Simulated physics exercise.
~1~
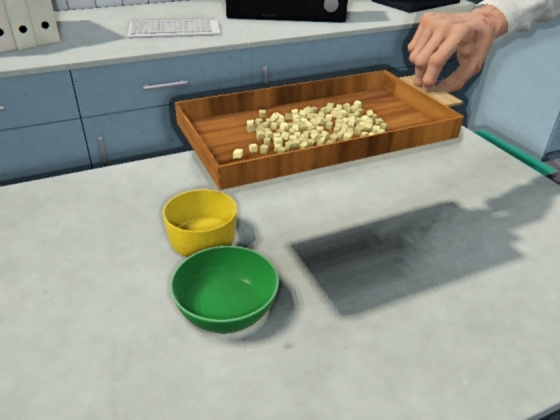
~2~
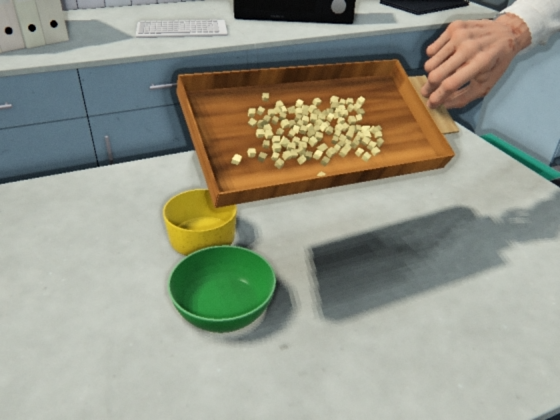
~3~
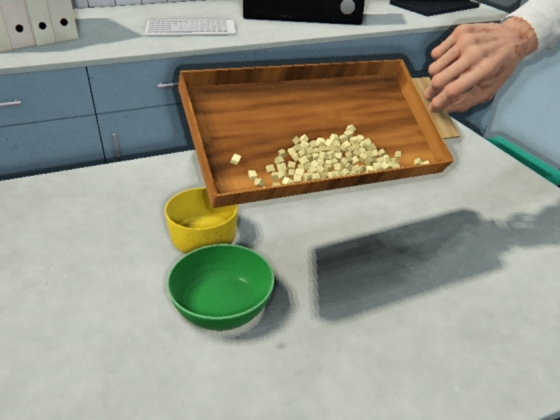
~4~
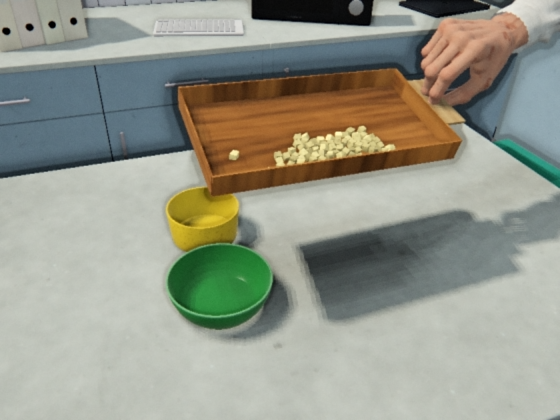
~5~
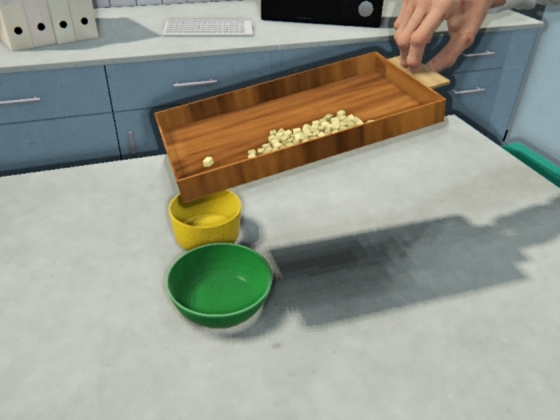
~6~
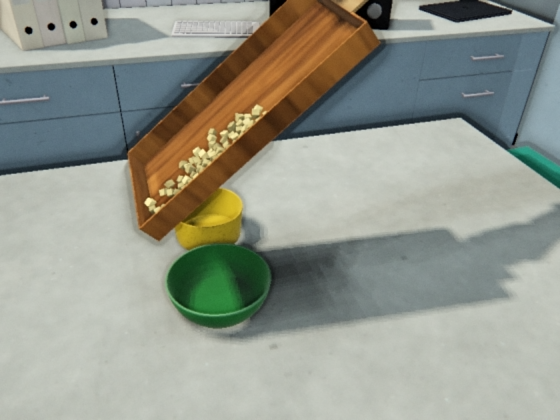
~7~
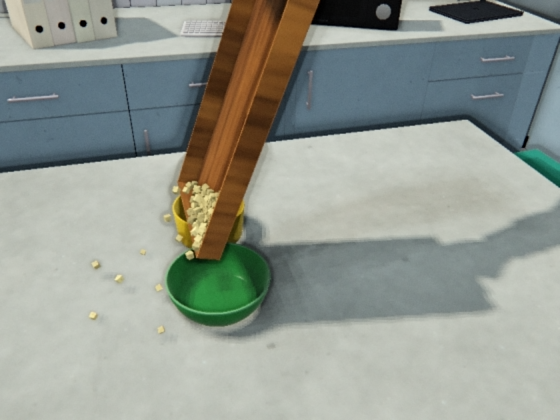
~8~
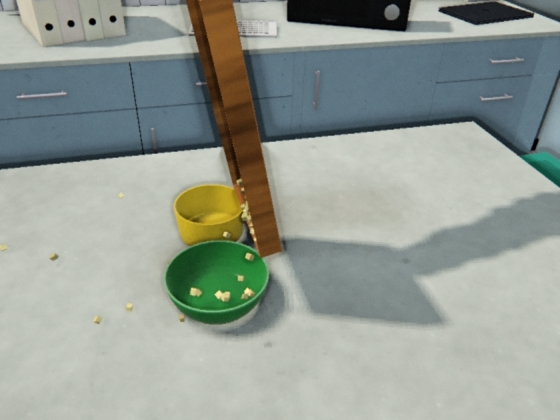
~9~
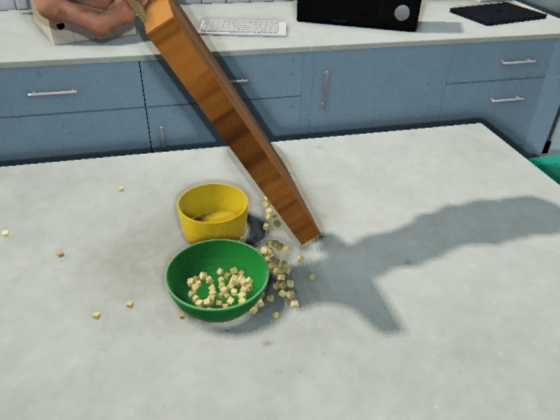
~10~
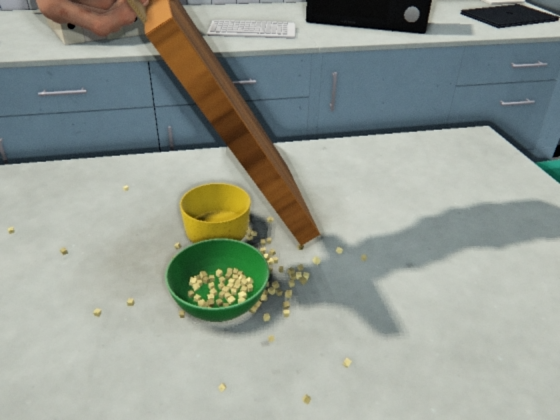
A hand holds a wooden tray of pale potato cubes above a light gray table, seen from slightly above in a room with blue cabinets behind. A yellow dish and, nearer the viewer, a green bowl stand below to the left. The tray first tips towards the front, sliding the cubes along its near side, then comes back nearly level. It moves left and tilts steeply with its low side to the left, spilling cubes past its edge until it is empty. Many lie in the green bowl, more are scattered over the table, and the yellow dish looks empty.
